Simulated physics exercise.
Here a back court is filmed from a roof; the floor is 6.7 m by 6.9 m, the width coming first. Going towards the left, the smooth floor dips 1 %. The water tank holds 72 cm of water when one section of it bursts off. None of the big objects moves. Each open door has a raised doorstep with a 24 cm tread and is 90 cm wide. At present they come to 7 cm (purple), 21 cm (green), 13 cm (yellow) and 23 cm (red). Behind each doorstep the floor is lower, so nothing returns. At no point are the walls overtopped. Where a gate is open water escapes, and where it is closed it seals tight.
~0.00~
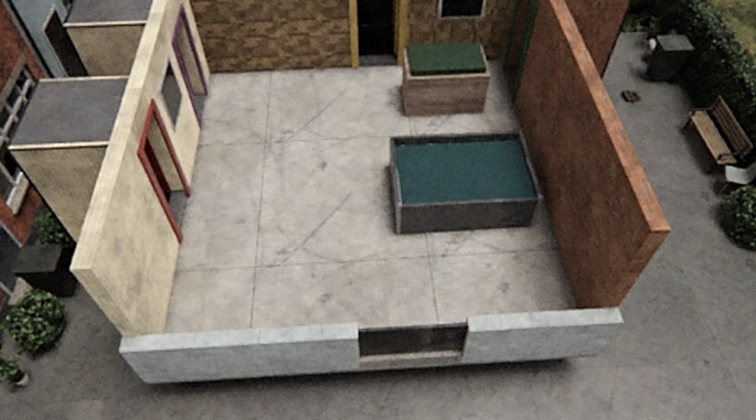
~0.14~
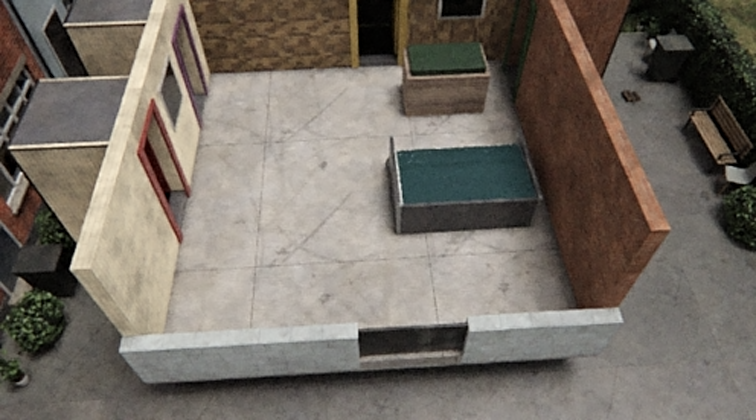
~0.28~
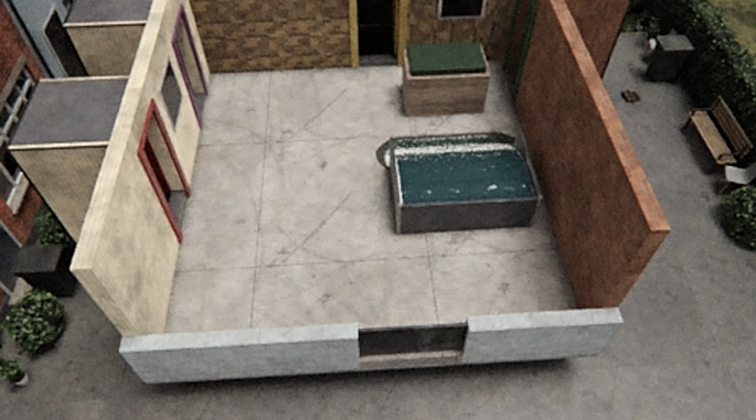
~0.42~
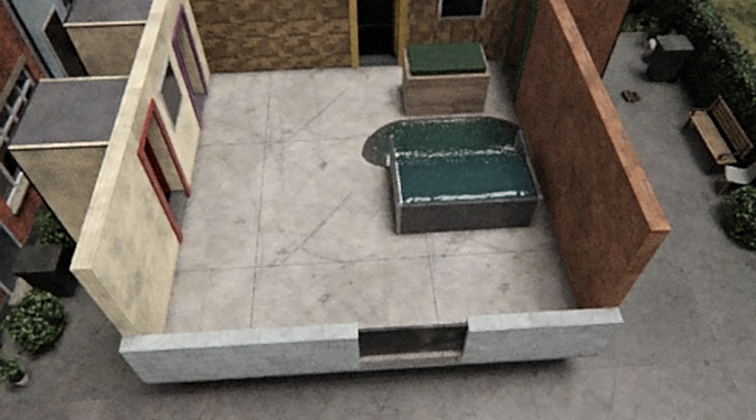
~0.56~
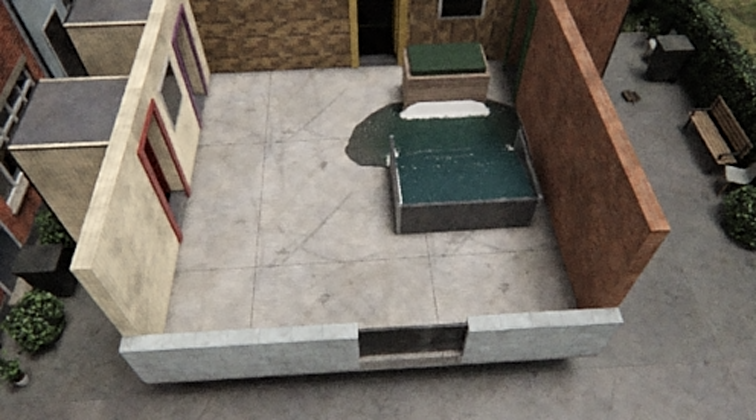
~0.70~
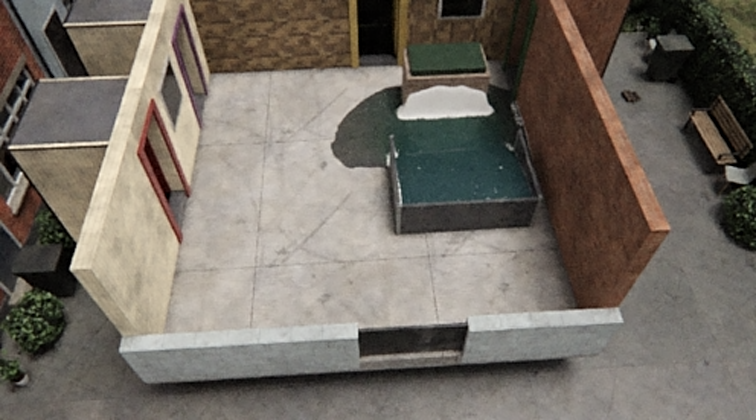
In a walled back court, a water tank stood still until its far side gave way, and water poured out, spreading across the pale floor toward the back and left and wetting the planter behind.
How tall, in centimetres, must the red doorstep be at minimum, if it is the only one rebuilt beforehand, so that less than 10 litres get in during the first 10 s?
It needs to be at least 6 cm tall.
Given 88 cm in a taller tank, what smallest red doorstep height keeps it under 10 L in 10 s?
You'd need a step of close to 7.0 cm.
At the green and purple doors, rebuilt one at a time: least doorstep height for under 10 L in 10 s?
You'd want some 18 cm at green and some 21 cm at purple.
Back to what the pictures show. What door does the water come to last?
Red.
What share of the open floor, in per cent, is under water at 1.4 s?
Roughly 25 percent of the floor is wet.
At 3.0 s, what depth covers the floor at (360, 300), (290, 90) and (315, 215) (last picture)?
Roughly 0, 5 and 0 cm, in turn.
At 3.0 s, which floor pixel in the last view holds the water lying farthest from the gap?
Front tip: Approx. (210, 75) px.
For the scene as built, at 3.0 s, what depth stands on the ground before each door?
Depth (cm): Purple 20 / green 17 / yellow 10 / red 0.
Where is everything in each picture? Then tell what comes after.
Still water, 72 cm deep, in the water tank at (462, 169); the red door at (169, 181) is dry, in the first picture.
The front is at a hidden place, 0.3 m from the gap on the far side; 0.4 m2 of floor is wet, 72 cm left at the back, in the second picture.
The gap is on the far side, the front 0.7 m out at a hidden place; the back of the water tank holds 69 cm, in the third picture.
Water pours out on the far side and has run 1.3 m, to (402, 122); about 11 cm deep outside, 62 cm at the back, in the fourth picture.
Water pours out on the far side and has run 1.8 m, to (397, 105); about 12 cm deep outside, 62 cm at the back, in the fifth picture.
The front is at (387, 91), 2.3 m from the gap on the far side; 6.0 m2 of floor is wet, 57 cm left at the back; 3.5 m in a straight line remain to the red door at (169, 181), in the sixth picture.
After 1.4 s water covers 25 % of the floor, deepest (50 cm) near (519, 120); it has not reached the red door.
After 3.0 s water covers 50 % of the floor, deepest (35 cm) near (217, 85); it has not reached the red door.
After 10.0 s water covers 90 % of the floor, deepest (14 cm) near (160, 360); 6 cm at the red door, 0 litres in over its 23 cm doorstep.
At the red door as built, the water arrived by 3.8 s and peaked near 11 cm at 5.4 s.
With a doorstep of 5 cm, 16 litres would have come in within the 10 s; with 7 cm, 4 litres. So under 10 litres takes about 6 cm.
